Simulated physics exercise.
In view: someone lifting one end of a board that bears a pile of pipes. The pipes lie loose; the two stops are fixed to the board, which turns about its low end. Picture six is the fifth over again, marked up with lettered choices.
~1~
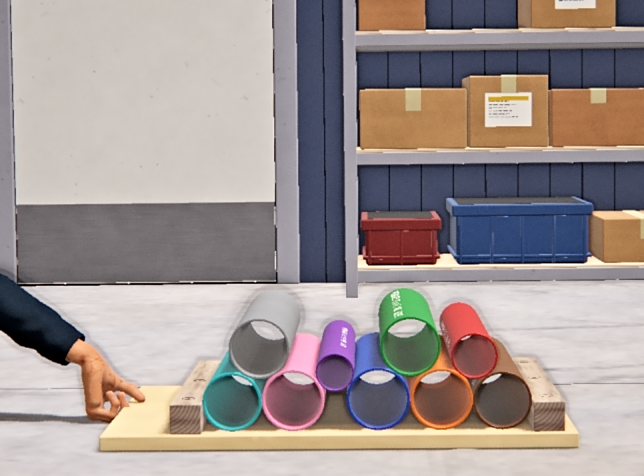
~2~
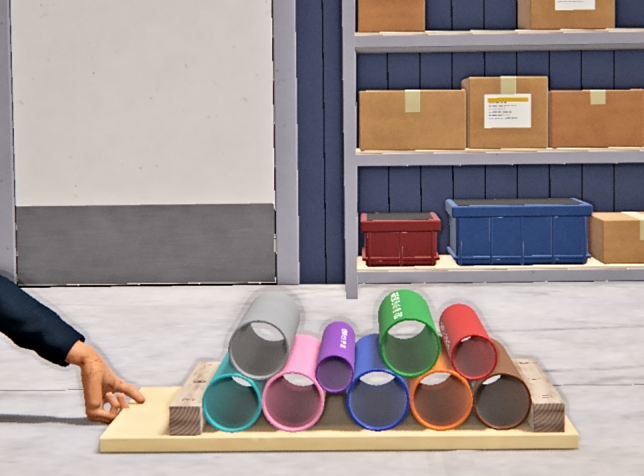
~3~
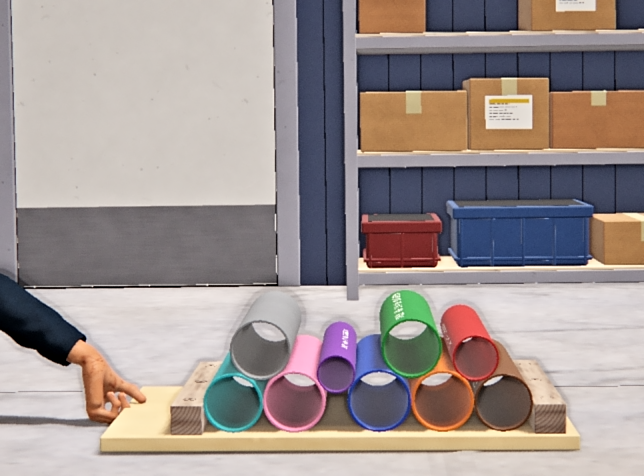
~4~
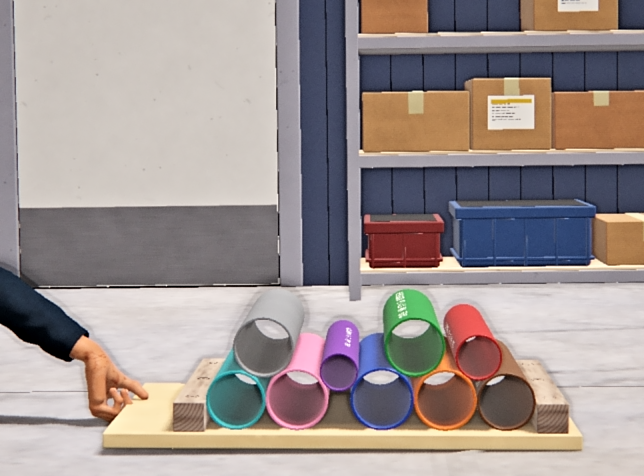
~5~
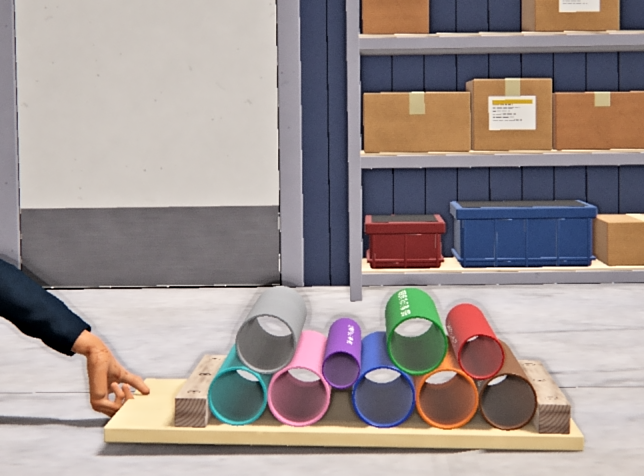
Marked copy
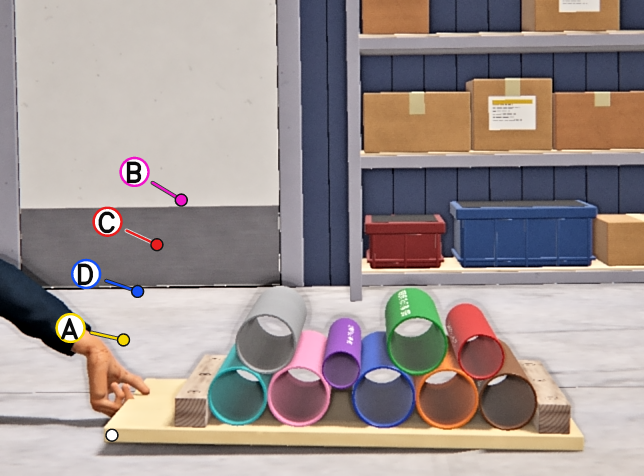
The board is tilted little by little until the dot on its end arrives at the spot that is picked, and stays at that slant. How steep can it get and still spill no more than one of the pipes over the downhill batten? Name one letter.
No higher than C.
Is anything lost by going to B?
At B: Yes.
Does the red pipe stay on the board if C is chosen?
Yes.
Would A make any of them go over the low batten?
No, at A.
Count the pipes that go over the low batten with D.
It comes to none.
On the marked copy, A at (123, 340); B at (181, 200); C at (157, 245); D at (138, 292); the white dot at (112, 435).
Following C. Soon after the start, board at 16°.
Later, board at 26°.
In the end, board at 26°, none over the low batten.
As for the rest, A none over the low batten; B four over the low batten (red, green, grey, purple); D none over the low batten.
